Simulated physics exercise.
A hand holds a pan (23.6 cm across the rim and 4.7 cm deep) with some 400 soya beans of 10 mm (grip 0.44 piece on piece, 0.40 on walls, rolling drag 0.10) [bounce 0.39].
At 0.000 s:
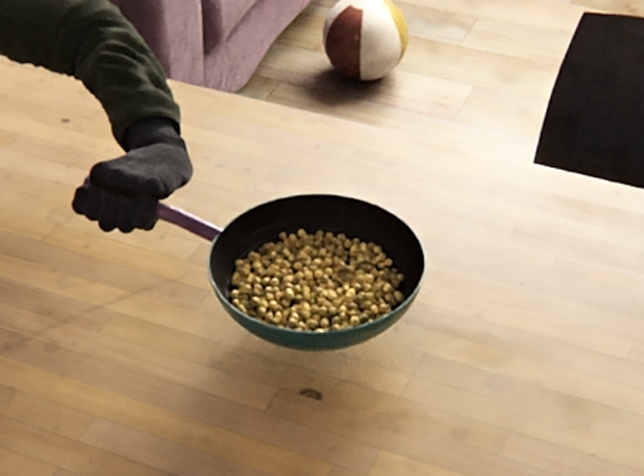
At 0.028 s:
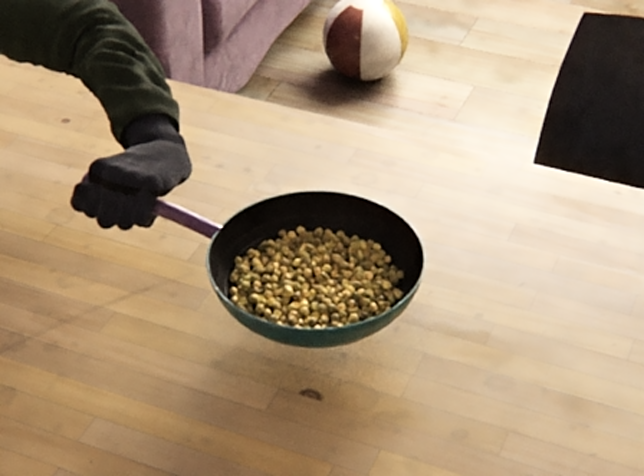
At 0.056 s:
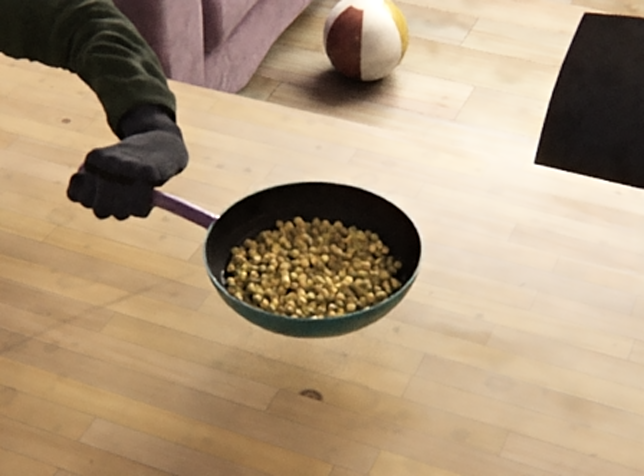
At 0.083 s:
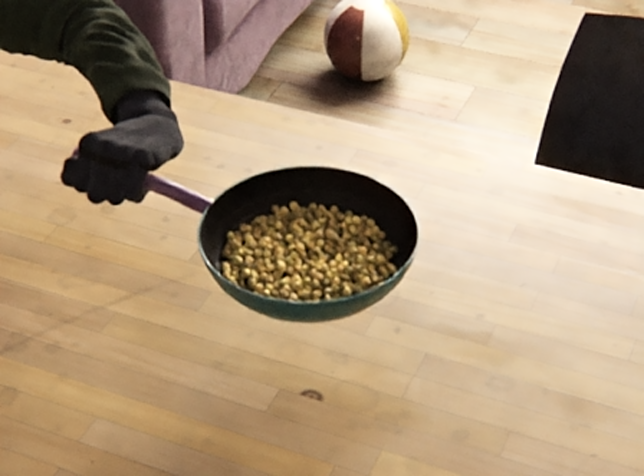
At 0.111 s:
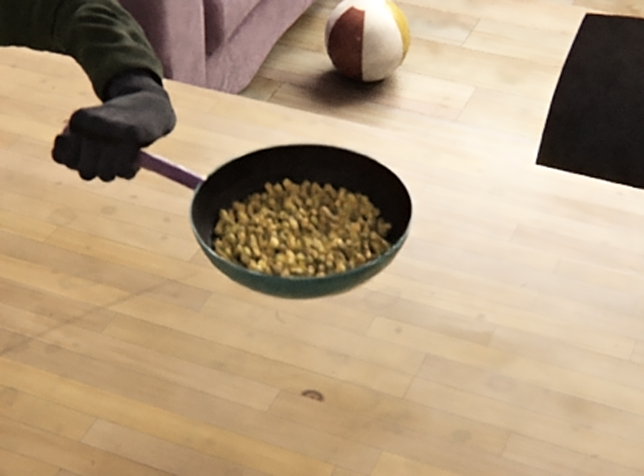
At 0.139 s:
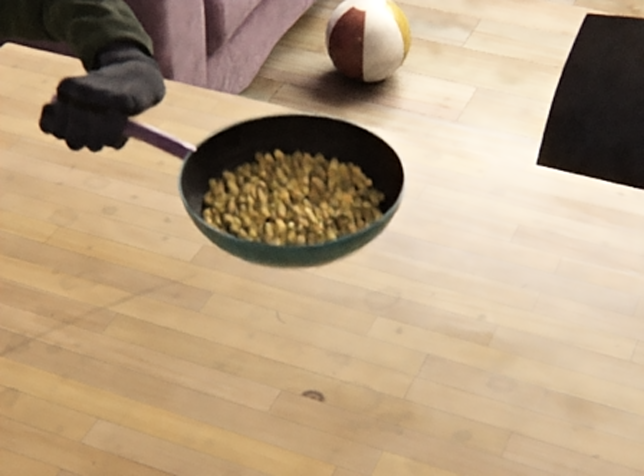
A room with a pale wooden plank floor is seen from above at an angle, in a still view. A black-gloved hand in a dark green sleeve at left grips the purple handle of a teal pan with a dark inside, heaped with tan beans, while a mauve sofa, a striped ball and a black panel sit behind. The hand raises the level pan, slowly then faster, drifting slightly left.
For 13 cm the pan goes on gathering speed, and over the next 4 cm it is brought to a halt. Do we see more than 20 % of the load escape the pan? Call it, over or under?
My call: Over.
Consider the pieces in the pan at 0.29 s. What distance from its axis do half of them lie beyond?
About 7.0 cm.
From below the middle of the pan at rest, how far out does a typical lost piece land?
I'd put it at around 22 cm.
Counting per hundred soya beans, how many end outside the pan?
Some 55 per cent.
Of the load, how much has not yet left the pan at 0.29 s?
Near 50 in a hundred.
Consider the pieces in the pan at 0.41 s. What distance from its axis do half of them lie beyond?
Roughly 8.5 cm.
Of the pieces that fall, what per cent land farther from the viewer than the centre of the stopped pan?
Roughly 50 per cent.
After 0.29 s, pan 50 %, in the air 50 %; middle of the pieces not yet landed near (226, 71).
After 0.41 s, pan 50 %, in the air 50 %; middle of the pieces not yet landed near (181, 94).
Then, at 0.53 s, pan 45 %, in the air 55 %; middle of the pieces not yet landed near (166, 177).
Then, at 0.64 s, pan 45 %, fallen left of where it stops 55 %; middle of the pieces not yet landed near (226, 150).
In the end, at 1.3 s, pan 45 %, fallen left of where it stops 55 %.
